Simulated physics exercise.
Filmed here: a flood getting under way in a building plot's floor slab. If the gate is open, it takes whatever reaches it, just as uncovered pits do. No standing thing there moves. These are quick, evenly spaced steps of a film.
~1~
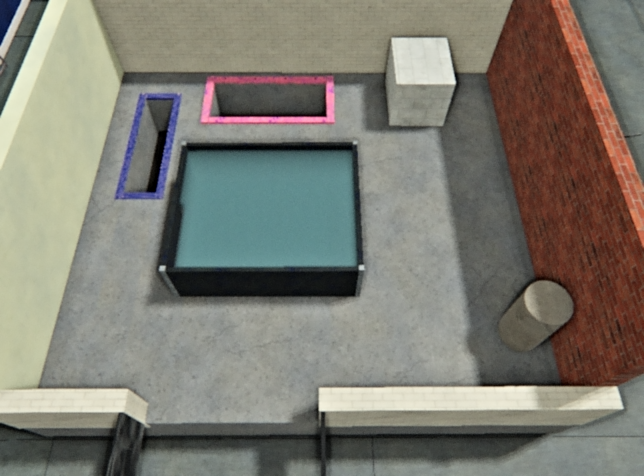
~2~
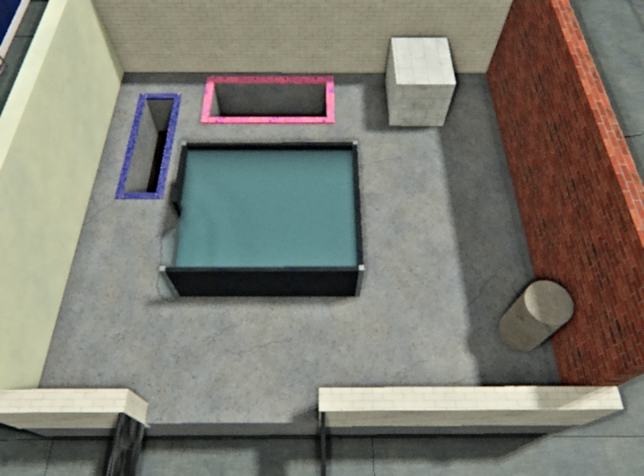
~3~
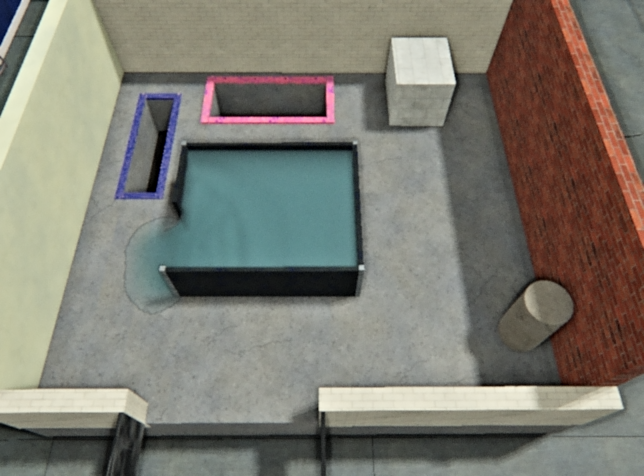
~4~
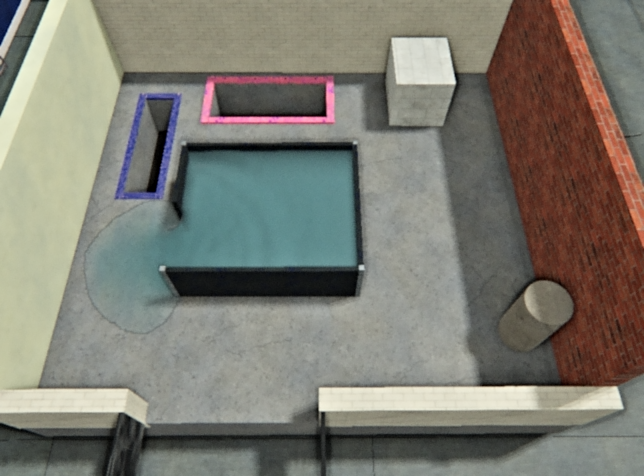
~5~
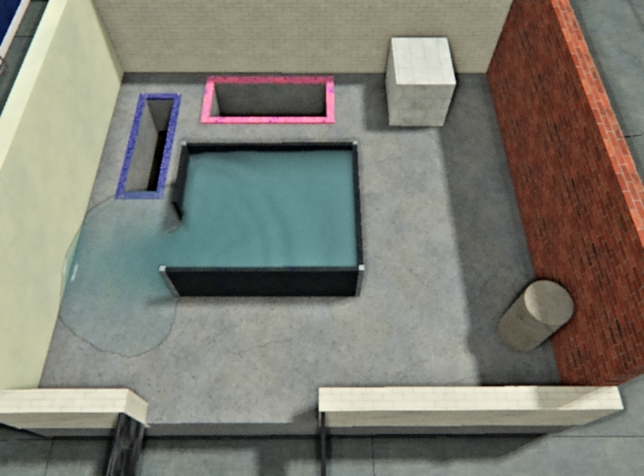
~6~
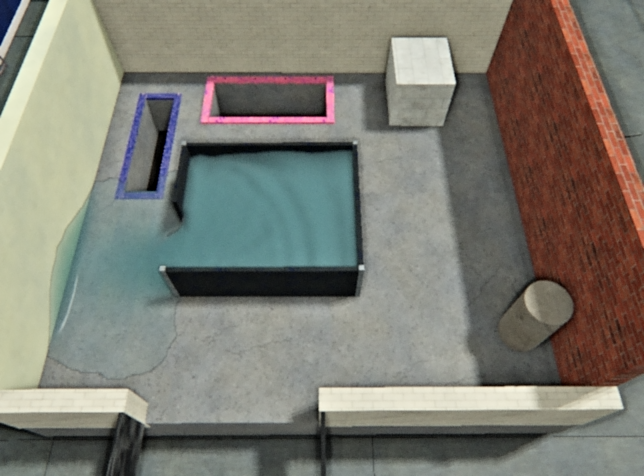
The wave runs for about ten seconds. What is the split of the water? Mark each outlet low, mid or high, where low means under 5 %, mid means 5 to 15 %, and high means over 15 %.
Marks - gate: Mid, pink pit: Low, blue pit: High.
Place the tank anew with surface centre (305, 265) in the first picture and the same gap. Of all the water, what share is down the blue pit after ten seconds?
The blue pit gets 35 per cent.
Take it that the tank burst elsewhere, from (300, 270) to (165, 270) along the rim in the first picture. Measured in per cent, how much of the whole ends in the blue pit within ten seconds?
Near 8 per cent for blue.
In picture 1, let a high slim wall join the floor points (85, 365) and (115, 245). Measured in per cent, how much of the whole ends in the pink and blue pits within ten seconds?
I'd give pink roughly 2 % and blue roughly 35 %.
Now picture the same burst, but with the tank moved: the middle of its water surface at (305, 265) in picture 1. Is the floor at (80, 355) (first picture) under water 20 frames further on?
Outcome noted: Waterlogged.
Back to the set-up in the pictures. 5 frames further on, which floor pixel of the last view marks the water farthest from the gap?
The wet point farthest out is around (112, 118).
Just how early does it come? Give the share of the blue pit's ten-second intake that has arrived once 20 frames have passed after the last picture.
Around 35 in a hundred.
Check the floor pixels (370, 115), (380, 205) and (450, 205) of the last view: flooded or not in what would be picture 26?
Taking them as listed, I'd call them high and dry, high and dry and high and dry.
A moment on, water covers 15 % of the floor; the gate 0 %, the pink pit 0 %, the blue pit 0 %.
Next, water covers 25 % of the floor; the gate 0 %, the pink pit 0 %, the blue pit 3 %.
Then, water covers 50 % of the floor; the gate 2 %, the pink pit 0 %, the blue pit 9 %.
Later, water covers 70 % of the floor; the gate 5 %, the pink pit 2 %, the blue pit 17 %.
In the end, water covers 90 % of the floor; the gate 9 %, the pink pit 2 %, the blue pit 24 %.
